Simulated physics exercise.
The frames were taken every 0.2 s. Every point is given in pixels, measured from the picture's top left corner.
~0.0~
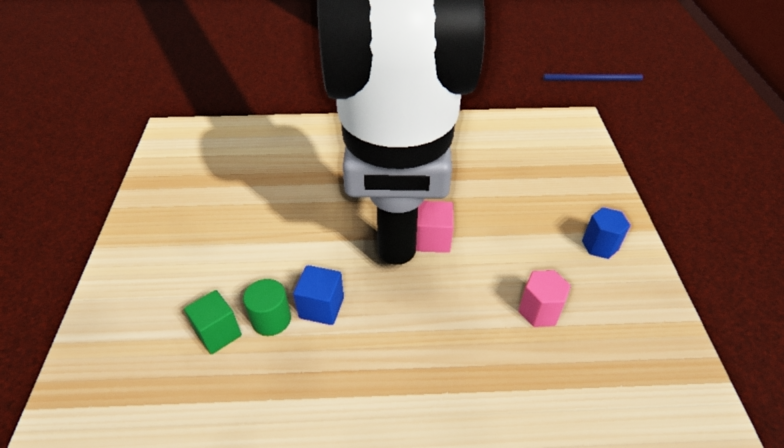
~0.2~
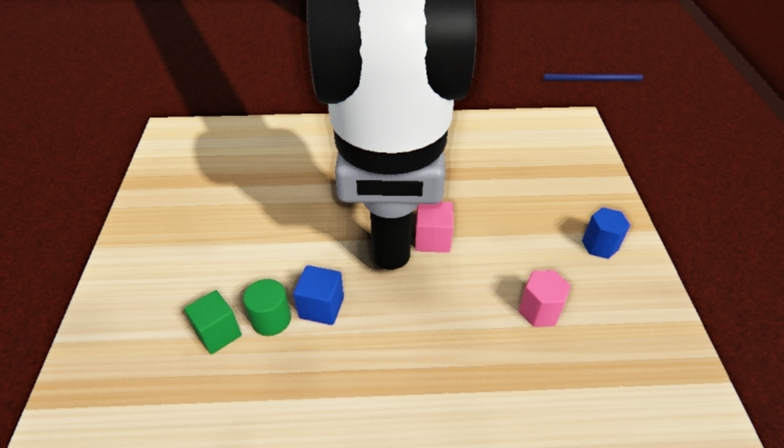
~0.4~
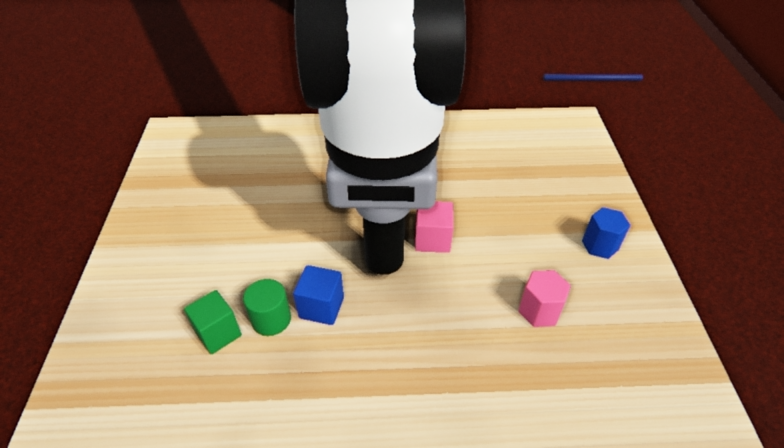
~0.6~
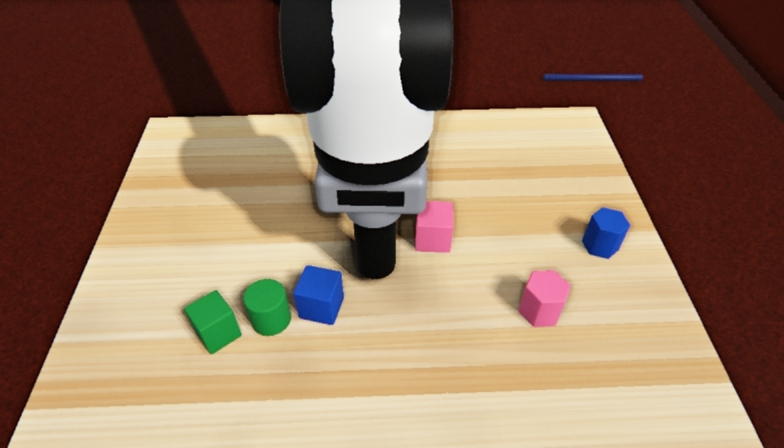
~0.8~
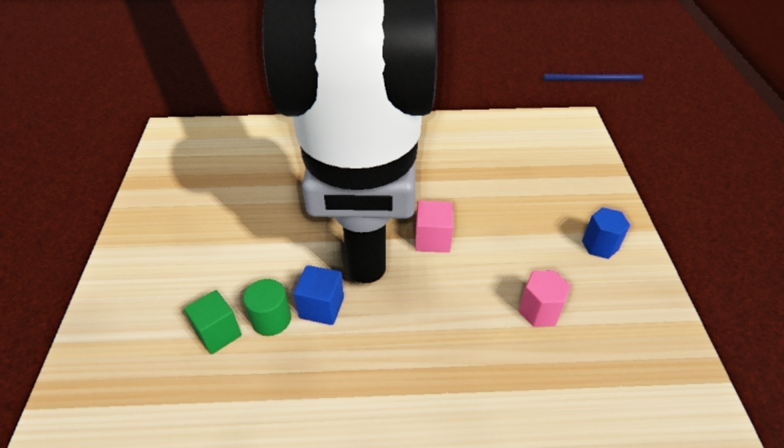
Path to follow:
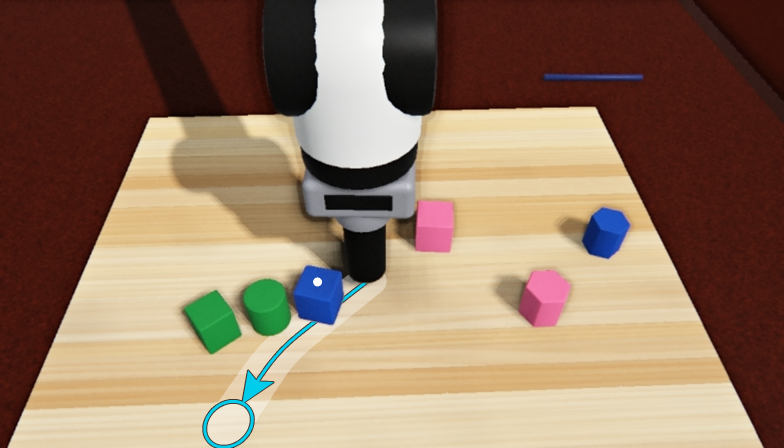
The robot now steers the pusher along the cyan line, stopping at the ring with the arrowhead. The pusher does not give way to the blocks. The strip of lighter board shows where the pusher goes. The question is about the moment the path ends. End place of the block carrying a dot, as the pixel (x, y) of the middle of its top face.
Expect it around (197, 360).
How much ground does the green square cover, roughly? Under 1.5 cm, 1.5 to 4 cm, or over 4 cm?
Travel: 1.5-4 cm.
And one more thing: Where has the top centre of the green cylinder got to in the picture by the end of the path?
The middle of the upper face of the green cylinder will lie at about (218, 308) in the picture.
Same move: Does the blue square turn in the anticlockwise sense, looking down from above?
It seems not.
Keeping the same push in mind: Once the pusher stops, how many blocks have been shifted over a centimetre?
I'm going with three or more.
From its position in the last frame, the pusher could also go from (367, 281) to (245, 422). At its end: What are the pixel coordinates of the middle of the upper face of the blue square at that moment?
Just about (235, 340).
The drawn path runs from (367, 281) through (294, 338) to (229, 424); the dot is on the blue square.
What follows on the original path. One third of the way, pusher (318, 305); green square (191, 311), turned 10° clockwise; green cylinder (234, 304); blue square (271, 316).
Two thirds of the way, pusher (266, 351); green square (176, 311), turned 20° clockwise; green cylinder (218, 308); blue square (217, 348), turned 65° clockwise.
At the end, pusher (223, 413); green square (176, 311), turned 20° clockwise; green cylinder (218, 308); blue square (197, 360), turned 100° clockwise; pink square not moved.
